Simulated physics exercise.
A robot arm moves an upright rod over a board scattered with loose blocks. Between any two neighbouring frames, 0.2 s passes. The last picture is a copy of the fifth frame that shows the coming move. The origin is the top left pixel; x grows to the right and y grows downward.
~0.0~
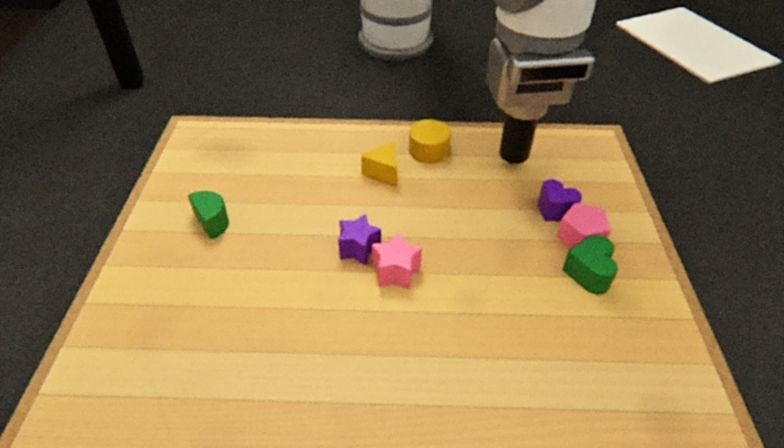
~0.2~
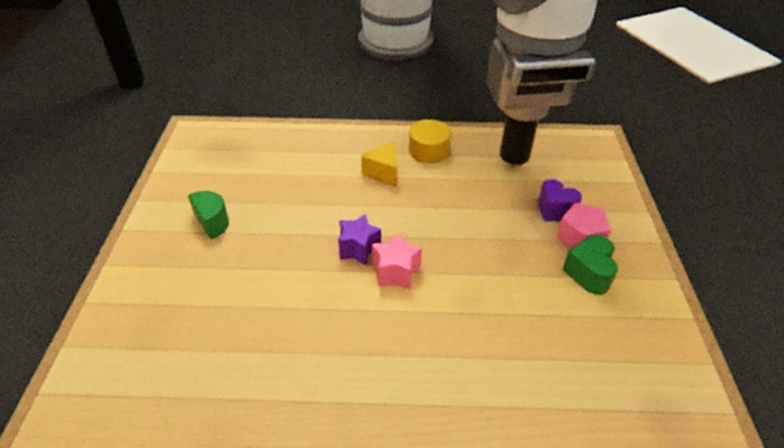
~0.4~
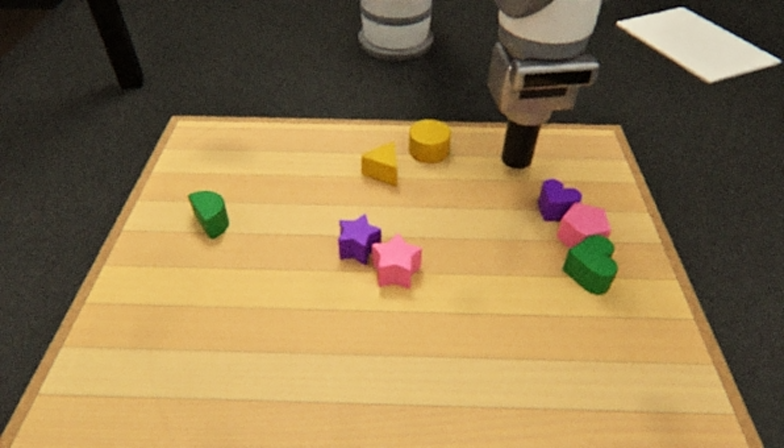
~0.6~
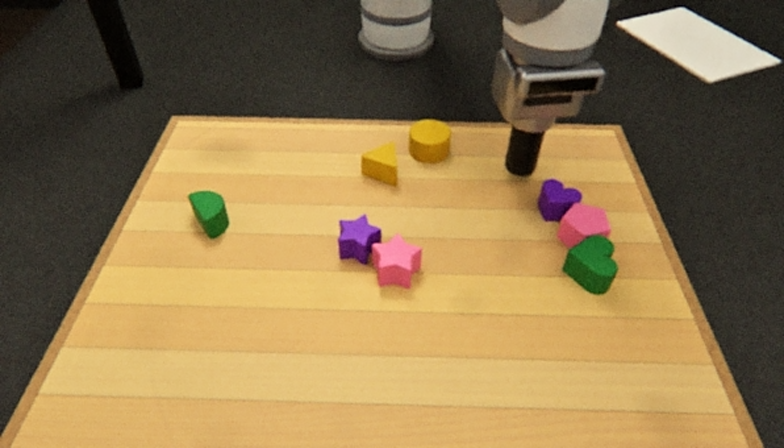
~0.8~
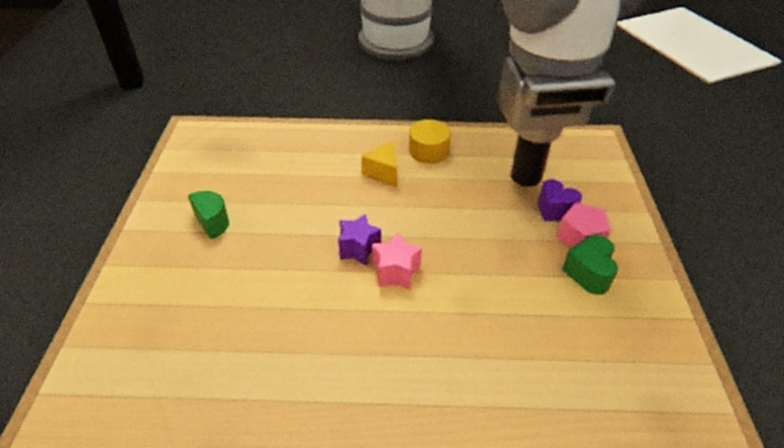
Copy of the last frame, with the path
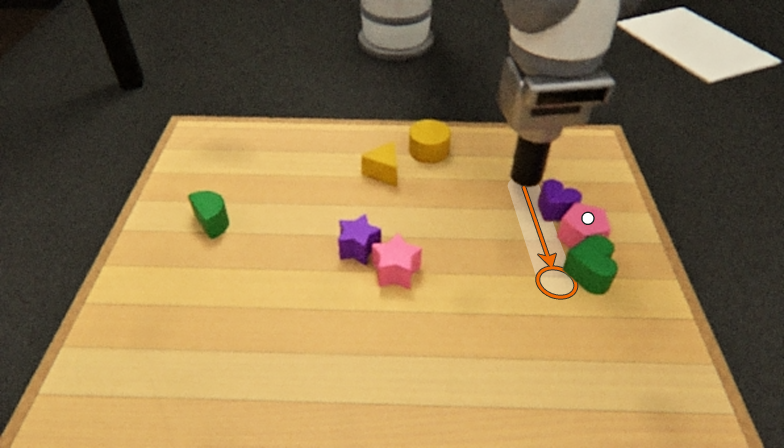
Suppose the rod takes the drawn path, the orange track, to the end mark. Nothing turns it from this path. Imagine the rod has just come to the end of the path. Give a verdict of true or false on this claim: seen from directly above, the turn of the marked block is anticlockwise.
Answer: False.
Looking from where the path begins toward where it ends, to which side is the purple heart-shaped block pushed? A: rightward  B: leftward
The one that fits is B, leftward.
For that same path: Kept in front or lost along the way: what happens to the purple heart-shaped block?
The rod has lost it.
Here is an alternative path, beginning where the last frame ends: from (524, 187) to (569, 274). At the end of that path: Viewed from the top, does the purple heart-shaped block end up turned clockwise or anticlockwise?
It turns round anticlockwise.
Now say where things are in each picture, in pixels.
In the first picture, rod tip at (514, 154); block tops, purple heart-shaped block at (561, 191); pink five-sided block at (588, 218); green heart-shaped block at (597, 253).
In the second picture, rod at (515, 156); blocks unchanged.
In the third picture, rod at (517, 160); blocks unchanged.
In the fourth picture, rod at (520, 167); blocks unchanged.
In the fifth picture, rod at (526, 177); purple heart-shaped block at (561, 191); pink five-sided block at (588, 218); green heart-shaped block at (597, 253).
Path on the board, straight from (524, 187) to (557, 282); the dot is on the pink five-sided block.
On the path given first. One third of the way, rod at (537, 205); purple heart-shaped block at (576, 198), turned 25° anticlockwise; pink five-sided block at (598, 221), turned 20° clockwise.
Two thirds of the way, rod at (548, 237); purple heart-shaped block at (576, 198), turned 25° anticlockwise; pink five-sided block at (598, 221), turned 20° clockwise.
At the end, rod at (560, 272); purple heart-shaped block at (576, 198), turned 25° anticlockwise; pink five-sided block at (598, 221), turned 20° clockwise; green heart-shaped block at (606, 264), turned 35° anticlockwise.
